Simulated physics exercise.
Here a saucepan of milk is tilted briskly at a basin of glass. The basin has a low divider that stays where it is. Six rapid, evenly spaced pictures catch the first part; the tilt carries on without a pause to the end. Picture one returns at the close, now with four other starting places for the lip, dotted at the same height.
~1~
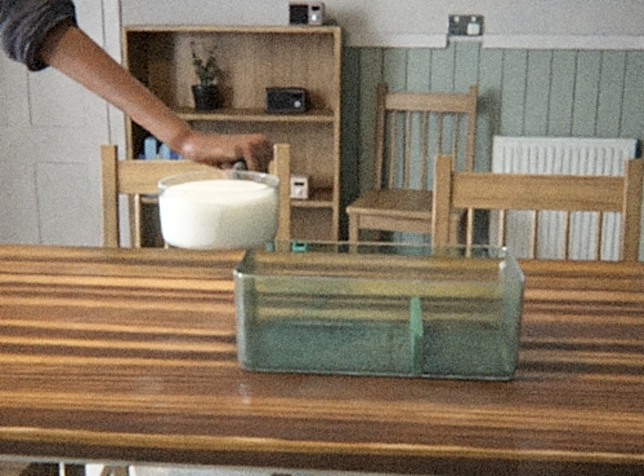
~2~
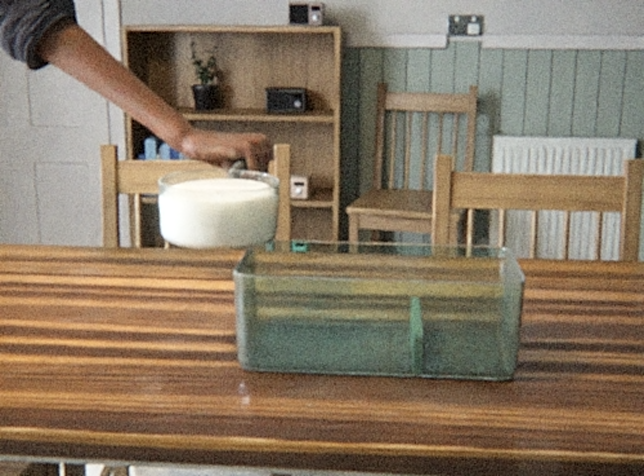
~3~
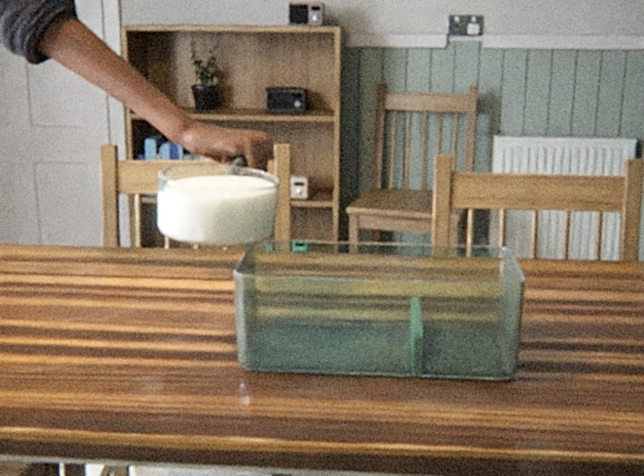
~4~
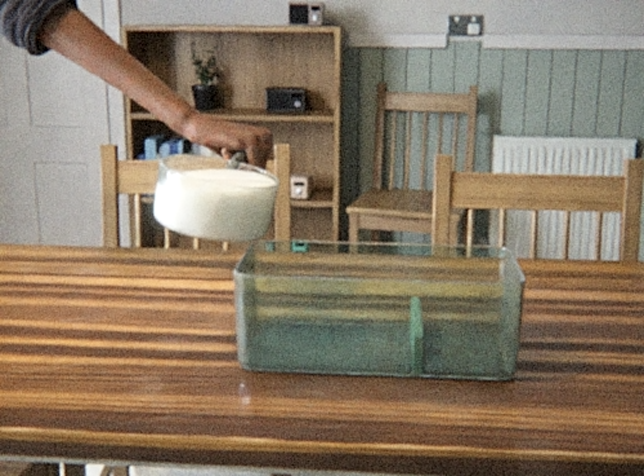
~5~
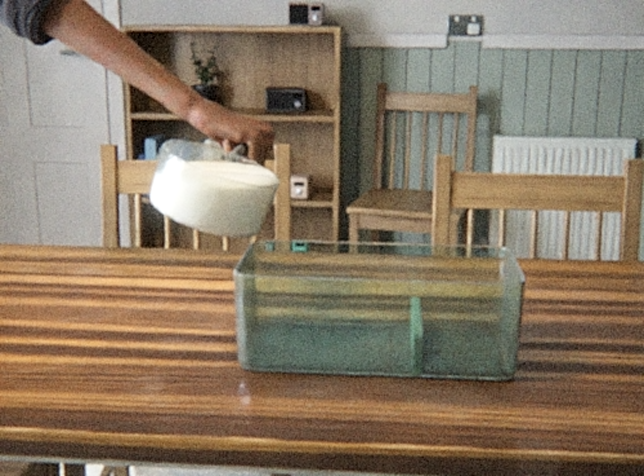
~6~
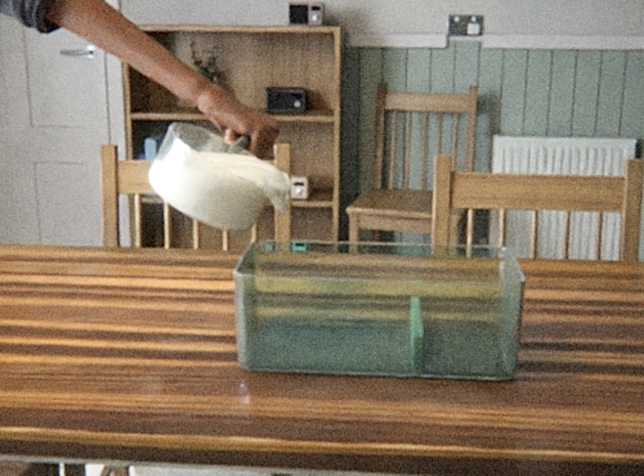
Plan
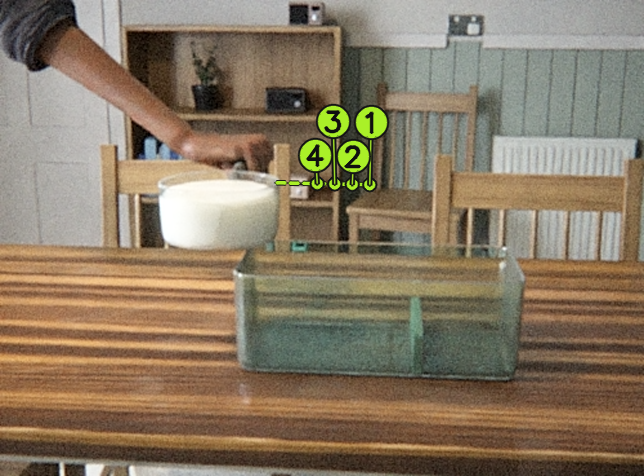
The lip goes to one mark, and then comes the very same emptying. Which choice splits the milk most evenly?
Dot 3 does it best.
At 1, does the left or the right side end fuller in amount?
More ends on the right.
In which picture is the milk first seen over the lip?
In picture 5.
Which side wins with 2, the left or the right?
The right side.
On the marked copy, 1 at (369, 184); 2 at (352, 184); 3 at (334, 184); 4 at (317, 183).
If 1 is chosen, about 11 % ends left of the wall and 88 % right of it.
If 2 is chosen, about 24 % ends left of the wall and 75 % right of it.
If 3 is chosen, about 50 % ends left of the wall and 49 % right of it.
If 4 is chosen, about 80 % ends left of the wall and 19 % right of it.
